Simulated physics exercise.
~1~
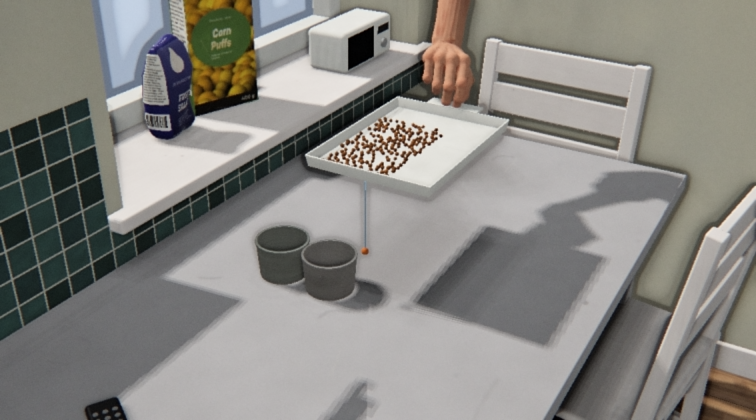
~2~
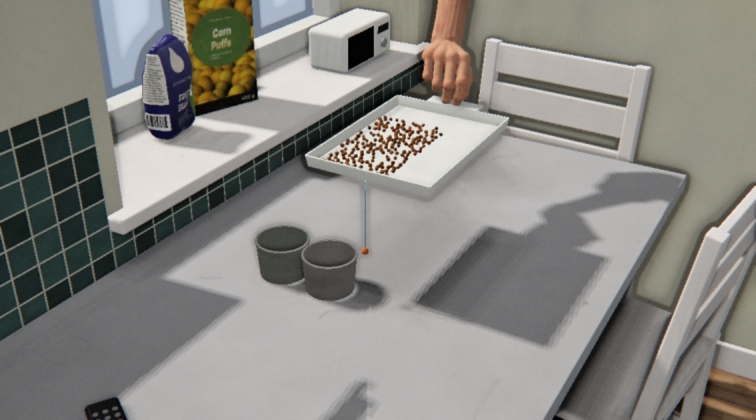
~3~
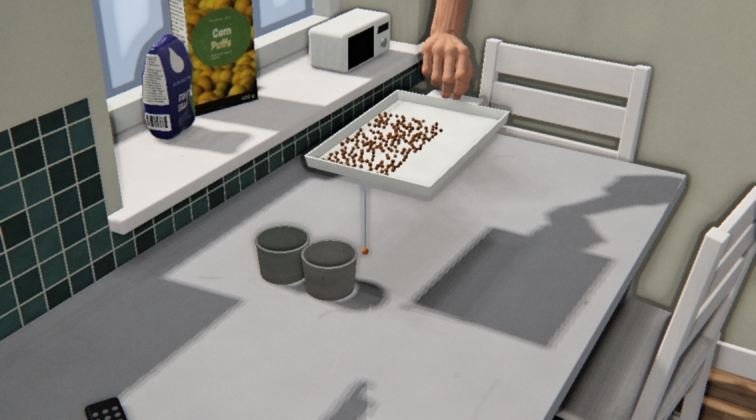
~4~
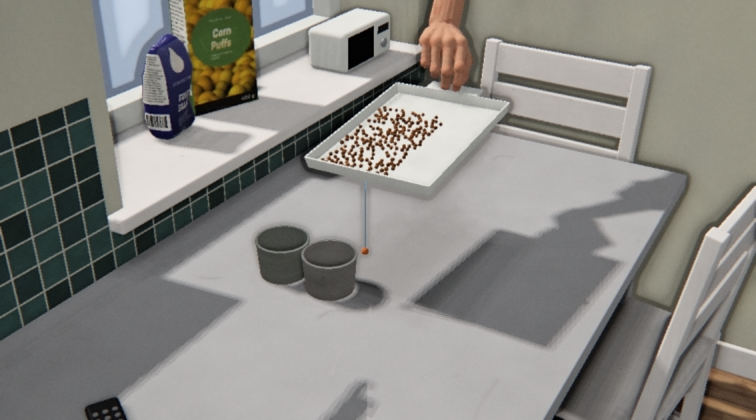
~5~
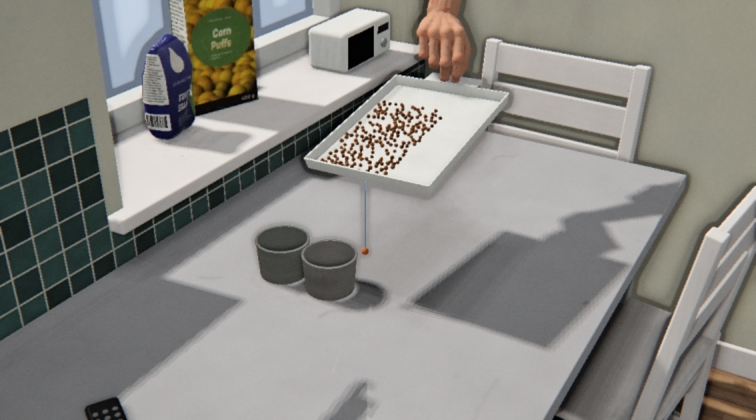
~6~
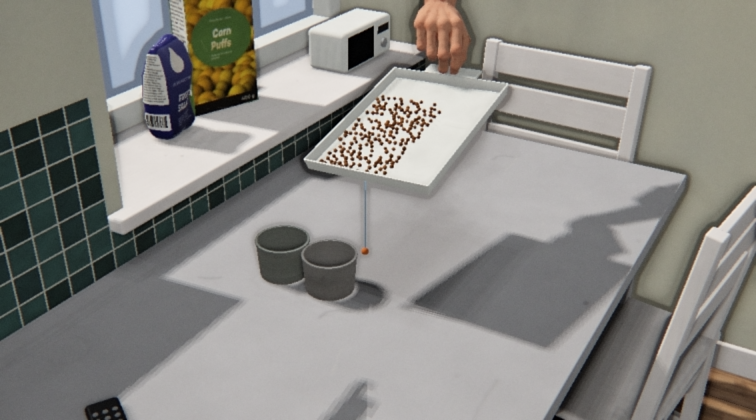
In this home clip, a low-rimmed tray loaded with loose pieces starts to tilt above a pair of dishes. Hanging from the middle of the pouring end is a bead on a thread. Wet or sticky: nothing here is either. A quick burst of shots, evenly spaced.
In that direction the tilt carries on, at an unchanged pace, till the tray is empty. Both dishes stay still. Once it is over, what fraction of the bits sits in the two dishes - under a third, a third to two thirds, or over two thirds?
The catch totals from the one-third mark to the two-thirds mark.
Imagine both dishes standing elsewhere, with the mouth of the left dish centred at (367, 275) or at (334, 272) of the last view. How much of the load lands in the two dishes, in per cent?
Near 10 % and 30 %.
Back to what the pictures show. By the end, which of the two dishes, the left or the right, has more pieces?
More ends up in the one on the right.
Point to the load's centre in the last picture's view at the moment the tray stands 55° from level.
The load is centred near (340, 156).
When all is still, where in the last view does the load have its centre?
I'd say the middle ends up at about (317, 290).
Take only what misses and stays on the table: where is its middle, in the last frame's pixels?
Roughly pixel (290, 315).
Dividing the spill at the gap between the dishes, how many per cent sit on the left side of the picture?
60 per cent, about.
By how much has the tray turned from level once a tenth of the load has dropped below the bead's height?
The tilt then is about 105°.
Soon, tray tipped steeply; nearly all on the tray; a stray few outside both; a stray few in the air.
A while on, tray tipped right over; nearly all on the tray; a stray few in the right dish; a stray few outside both.
Towards the end, tray tipped past a quarter turn; about half in the right dish; a small part in the left dish; about half outside both.
Finally, tray tipped past a quarter turn; about half in the right dish; a small part in the left dish; about half outside both.
